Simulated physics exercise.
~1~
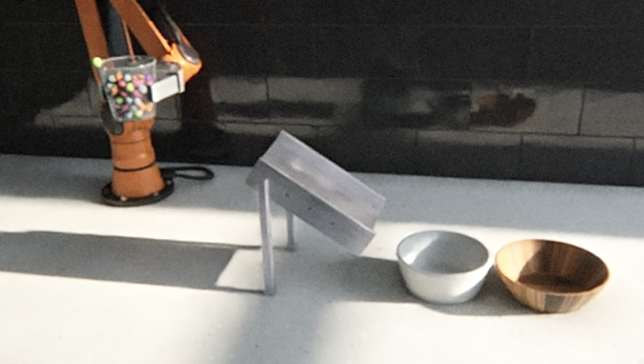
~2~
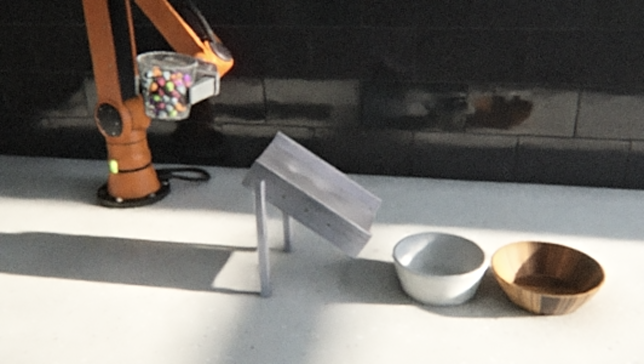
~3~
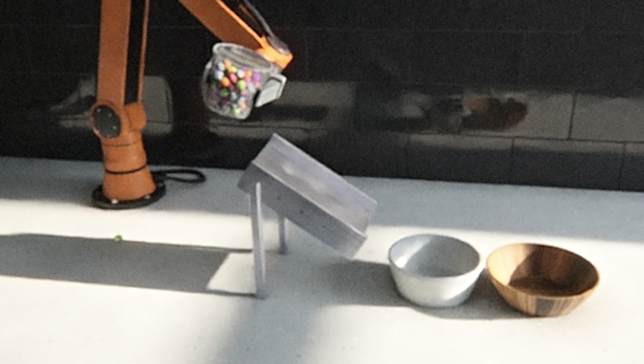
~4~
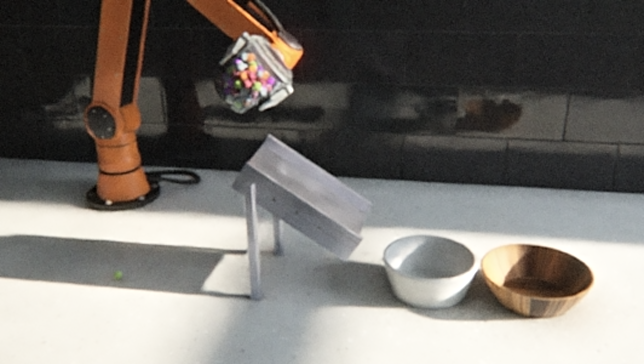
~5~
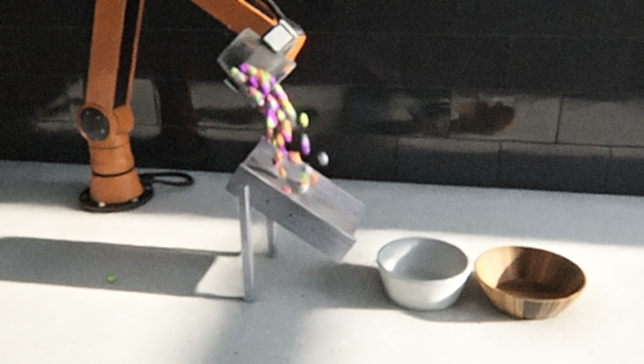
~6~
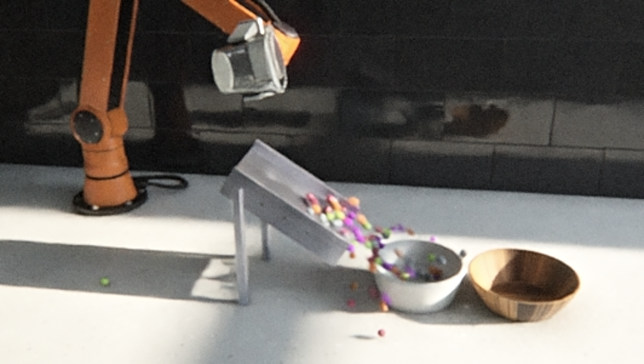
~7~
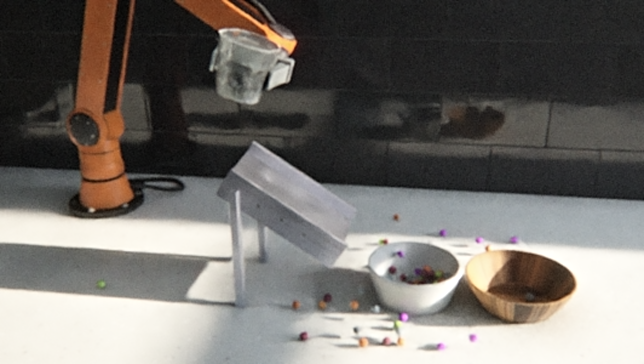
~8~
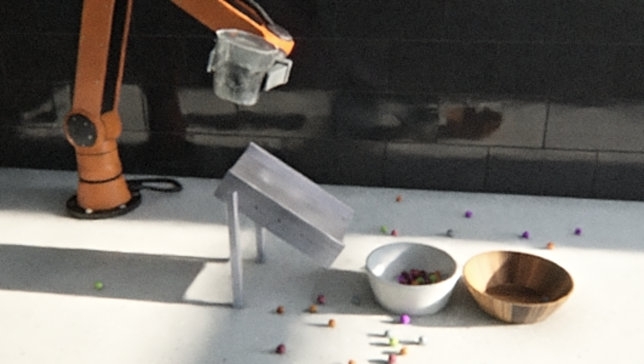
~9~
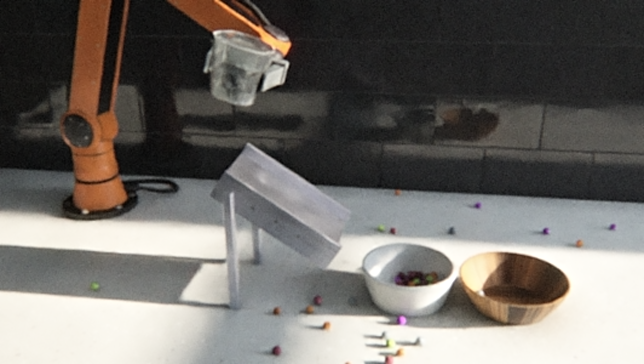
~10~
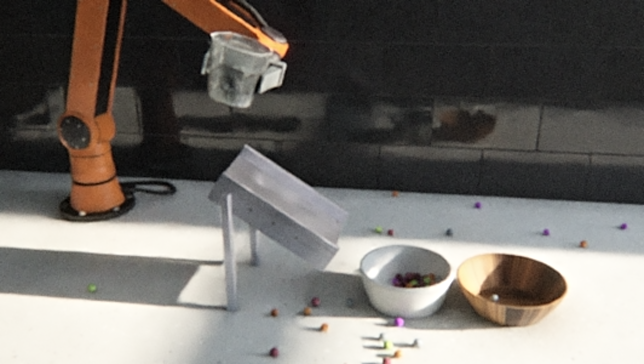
An orange robot arm, seen from the front and slightly above, holds a clear cup of colourful round sweets at the left of a pale tabletop before a dark tiled wall. A grey sloping chute stands in the middle, with a white bowl and a brown wooden bowl to its right. The arm swings the cup rightward over the chute and tips it until the sweets pour out. They slide down the slope, many landing in the white bowl while others spill and scatter across the table. The cup turns back nearly upright, empty, and the arm stops, leaving a pile in the white bowl.
